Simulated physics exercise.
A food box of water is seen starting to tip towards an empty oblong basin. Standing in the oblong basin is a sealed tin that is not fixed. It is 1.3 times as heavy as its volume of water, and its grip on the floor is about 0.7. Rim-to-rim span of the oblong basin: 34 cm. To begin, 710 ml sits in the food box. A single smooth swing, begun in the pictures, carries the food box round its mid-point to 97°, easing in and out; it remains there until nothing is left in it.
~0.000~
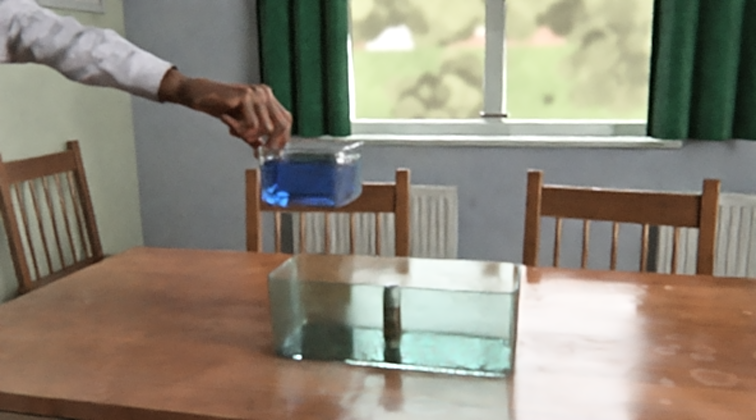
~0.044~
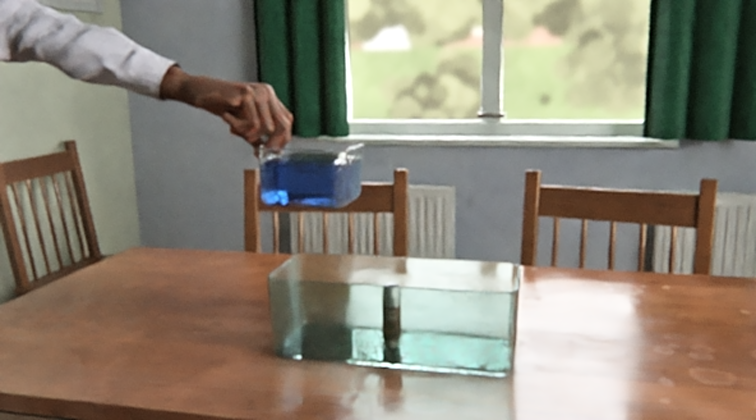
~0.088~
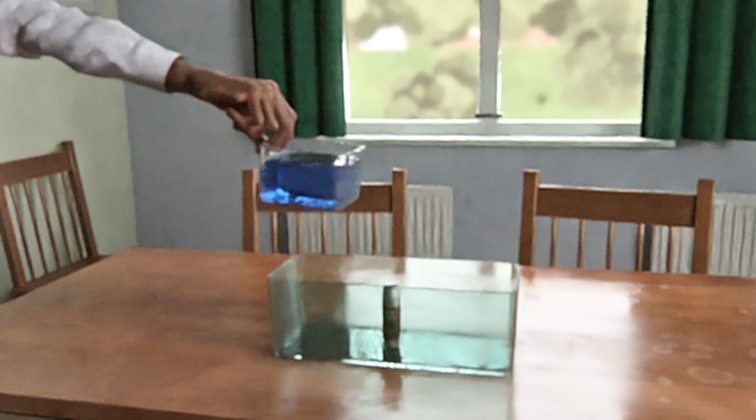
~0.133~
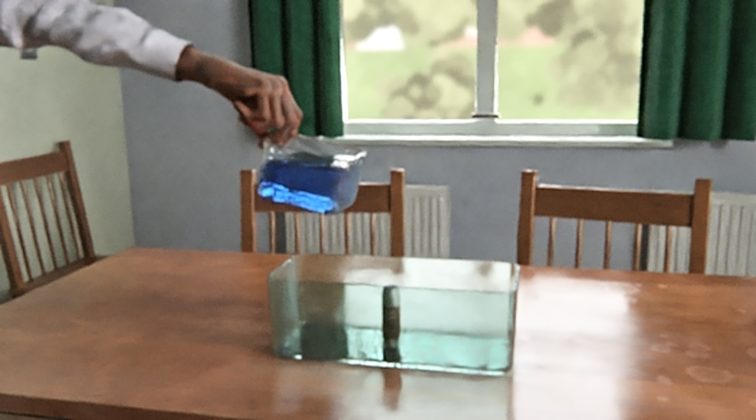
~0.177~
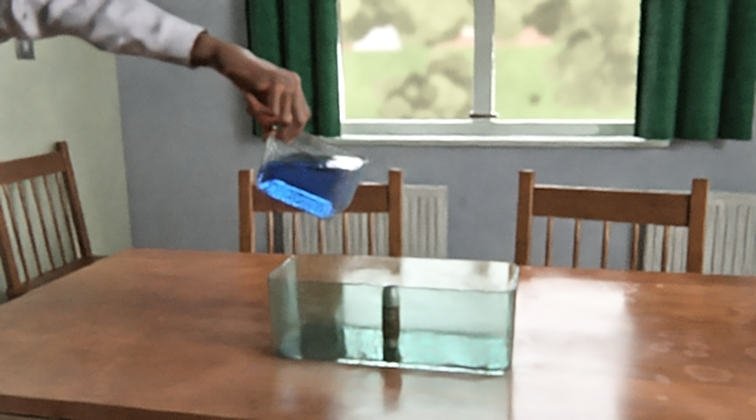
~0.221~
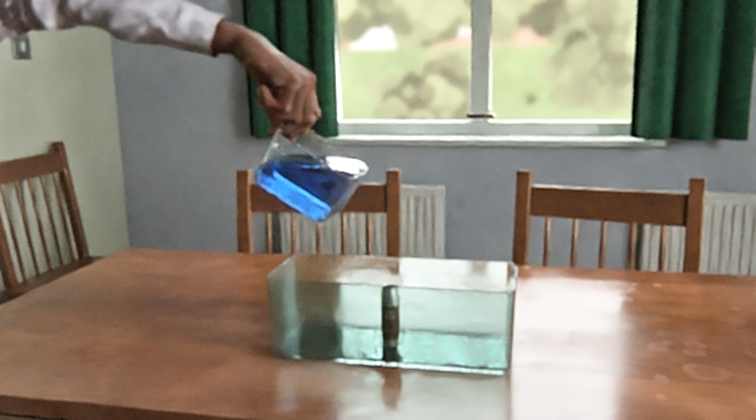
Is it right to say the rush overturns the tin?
Wrong.
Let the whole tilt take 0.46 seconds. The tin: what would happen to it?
In that case the tin stays vertical.
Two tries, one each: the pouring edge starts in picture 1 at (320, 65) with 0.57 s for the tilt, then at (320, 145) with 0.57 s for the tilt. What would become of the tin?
First it stays on its base; then it tips over.
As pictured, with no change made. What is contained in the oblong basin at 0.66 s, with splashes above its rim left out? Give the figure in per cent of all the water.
Near 82 in a hundred.
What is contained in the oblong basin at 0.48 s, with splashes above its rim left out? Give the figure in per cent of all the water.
Close to 20 in a hundred.
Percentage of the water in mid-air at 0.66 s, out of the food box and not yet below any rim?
About 8 per cent.
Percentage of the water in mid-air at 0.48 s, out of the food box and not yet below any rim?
Close to 44 per cent, I'd say.
After 0.48 s the tilt is 91° and 36 per cent is still to pour; the tin stands where it began.
After 0.66 s the tilt is 97° and 11 per cent is still to pour; the tin stands where it began.
After 0.86 s the tilt is 97° and 3 per cent is still to pour; the tin stands where it began.
After 1.07 s the tilt is 97° and 0 per cent is still to pour; the tin stands where it began.
In the end the tin stands where it began.
